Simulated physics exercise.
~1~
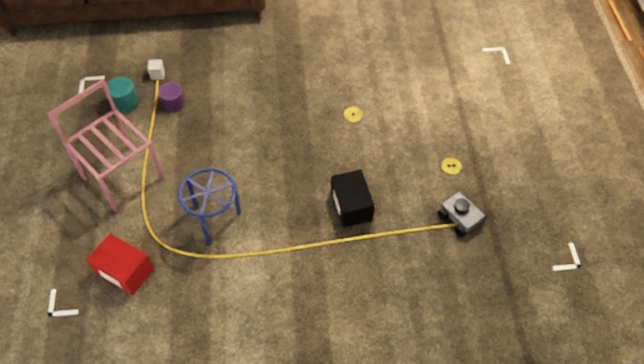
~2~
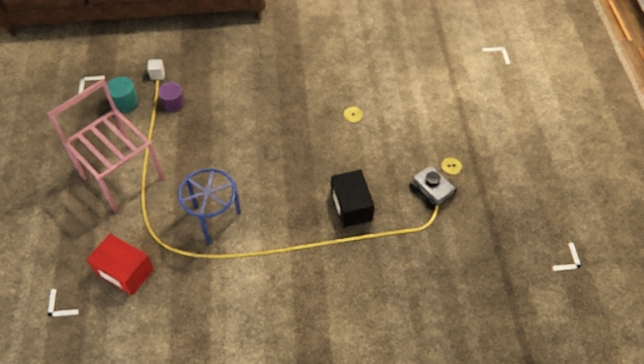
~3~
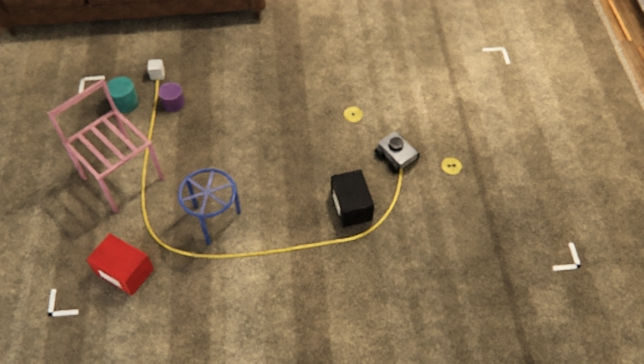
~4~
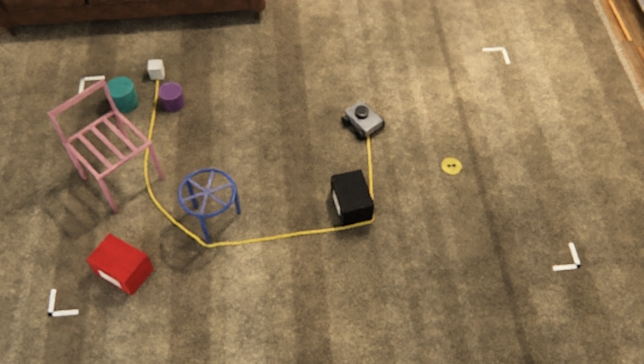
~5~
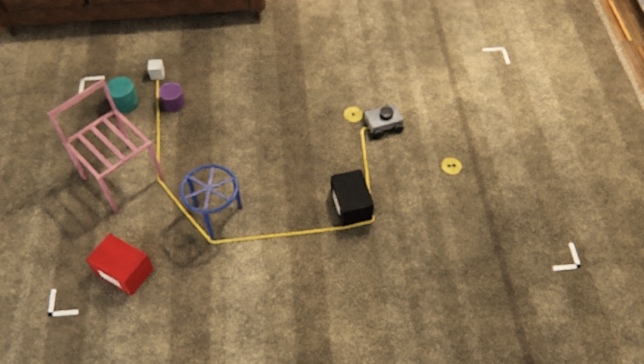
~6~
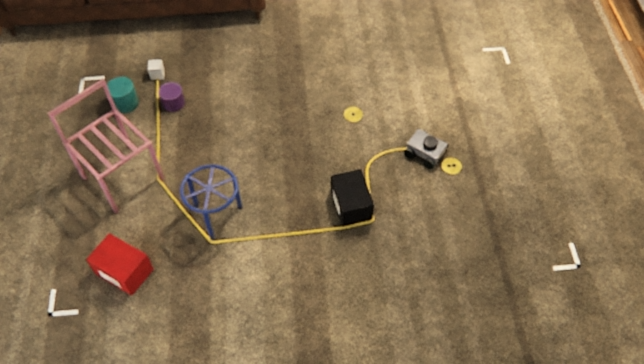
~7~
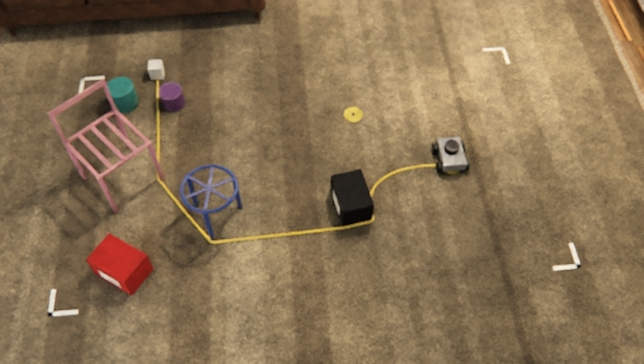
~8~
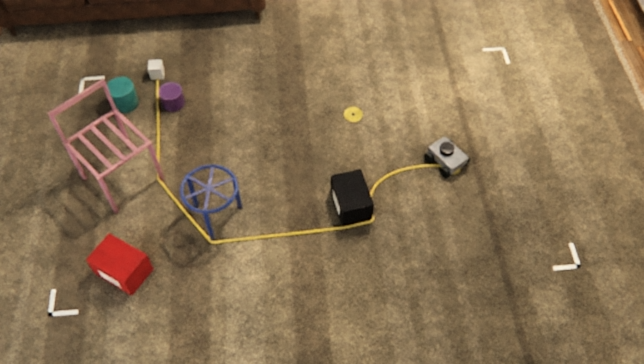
Living-room floor, a small cart towing a yellow lead around a black box, tugging the blue stool slightly, then stopping, lead still attached.
